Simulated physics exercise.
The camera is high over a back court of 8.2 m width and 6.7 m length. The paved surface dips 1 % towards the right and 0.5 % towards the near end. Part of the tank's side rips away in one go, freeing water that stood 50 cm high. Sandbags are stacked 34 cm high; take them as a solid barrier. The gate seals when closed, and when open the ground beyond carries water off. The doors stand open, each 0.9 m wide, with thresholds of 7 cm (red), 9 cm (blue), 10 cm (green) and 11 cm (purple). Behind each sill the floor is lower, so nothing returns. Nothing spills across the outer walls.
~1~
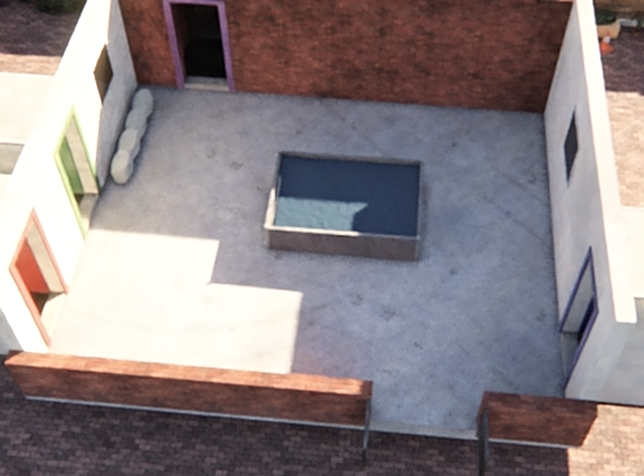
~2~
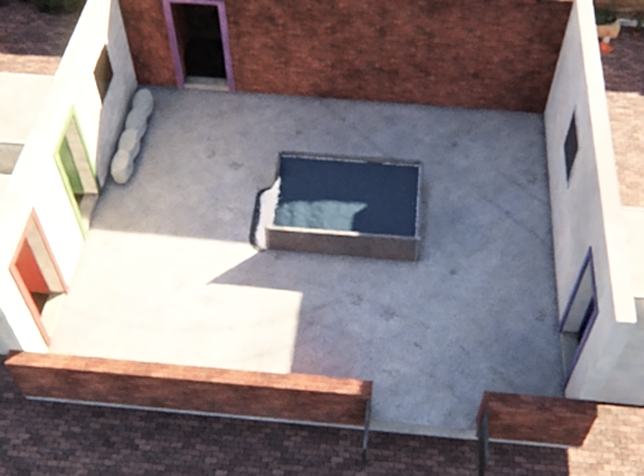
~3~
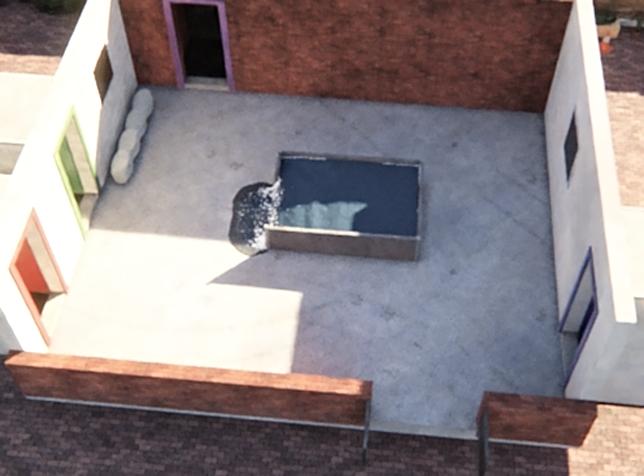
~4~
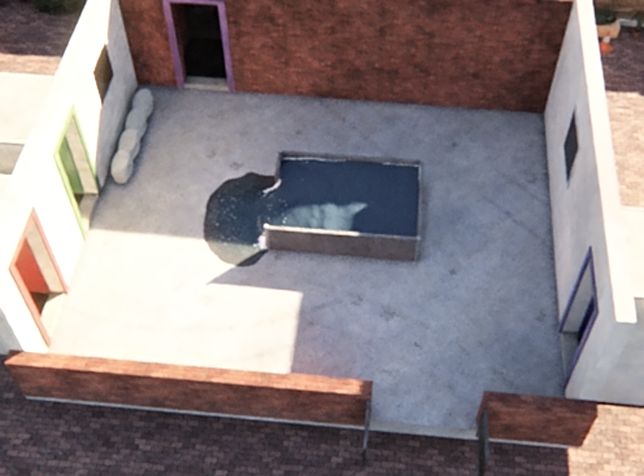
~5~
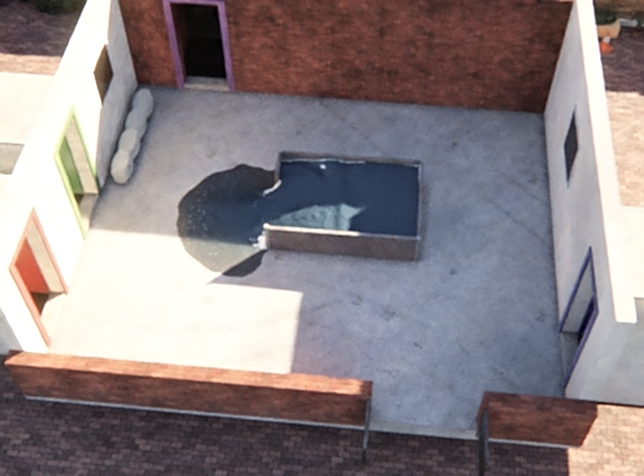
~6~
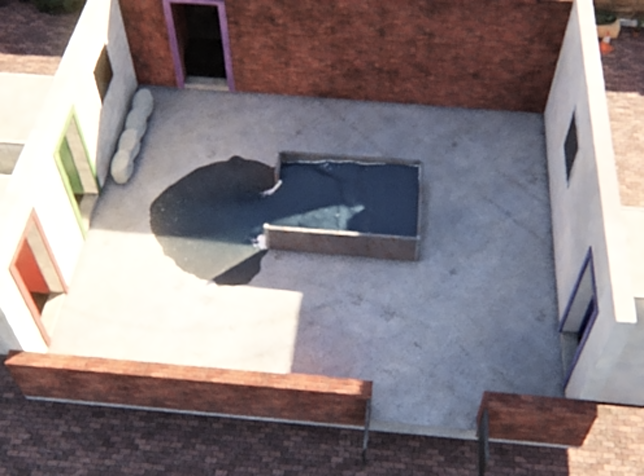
At the start, a rectangular tank of dark water sits whole and still in a paved court with brick and white walls. Its left side breaks open and water bursts out, foaming at the gap, then spreads leftward across the paving as a widening dark, rounded pool.
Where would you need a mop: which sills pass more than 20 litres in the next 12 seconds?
The water let in: At the red door it exceeds the limit; at the blue door it keeps below the limit; at the green door it goes over the limit; at the purple door it keeps below the limit.
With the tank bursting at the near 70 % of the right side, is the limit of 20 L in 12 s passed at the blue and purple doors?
Then: Blue past it, purple under.
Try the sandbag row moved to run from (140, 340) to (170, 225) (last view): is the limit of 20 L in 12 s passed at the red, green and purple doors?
Then: Red not over, green over, purple not over.
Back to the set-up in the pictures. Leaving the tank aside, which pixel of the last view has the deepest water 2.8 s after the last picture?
At about (40, 374).
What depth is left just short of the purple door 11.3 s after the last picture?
Roughly 3.0 cm deep.
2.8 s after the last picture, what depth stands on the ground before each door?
In cm: Red 11, blue 0, green 18, purple 9.
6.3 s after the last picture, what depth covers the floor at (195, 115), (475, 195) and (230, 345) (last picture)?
In that order: 6, 0 and 4 cm.
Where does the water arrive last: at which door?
Last comes the blue one.
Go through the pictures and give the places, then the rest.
In the first picture, the tank at (347, 196) is whole and still, 50 cm deep.
In the second picture, water pours out at (274, 214) and has run 0.7 m, to (267, 191); typically 8 cm deep outside, 50 cm at the tank's back.
In the third picture, water pours out at (275, 215) and has run 0.9 m, to (244, 192); typically 9 cm deep outside, 50 cm at the tank's back.
In the fourth picture, the front is at (212, 202), 1.2 m from the gap at (275, 215); 1.7 m2 of floor is under water; 50 cm left at the back of the tank.
In the fifth picture, the front is at (185, 203), 1.7 m from the gap at (275, 216); 2.8 m2 of floor is under water; 50 cm left at the back of the tank.
In the sixth picture, water pours out at (275, 215) and has run 2.2 m, to (157, 206); typically 4 cm deep outside, 50 cm at the tank's back.
Then, 0.7 s after the last picture water covers 20 % of the floor and is deepest (26 cm) near (264, 227); red door not reached, blue door not reached, green door 16 cm at the sill, 1 L in, purple door not reached.
Then, 1.5 s after the last picture water covers 25 % of the floor and is deepest (24 cm) near (264, 227); red door 10 cm at the sill, 0 L in, blue door not reached, green door 20 cm at the sill, 30 L in, purple door not reached.
Then, 2.8 s after the last picture water covers 30 % of the floor and is deepest (24 cm) near (40, 374); red door 11 cm at the sill, 12 L in, blue door not reached, green door 18 cm at the sill, 80 L in, purple door 9 cm at the sill, 0 L in.
Then, 6.3 s after the last picture water covers 65 % of the floor and is deepest (10 cm) near (40, 374); red door 9 cm at the sill, 40 L in, blue door not reached, green door 7 cm at the sill, 104 L in, purple door 6 cm at the sill, 1 L in.
Then, 11.3 s after the last picture water covers 90 % of the floor and is deepest (8 cm) near (565, 423); red door 4 cm at the sill, 45 L in, blue door 8 cm at the sill, 0 L in, green door 3 cm at the sill, 104 L in, purple door 3 cm at the sill, 1 L in.
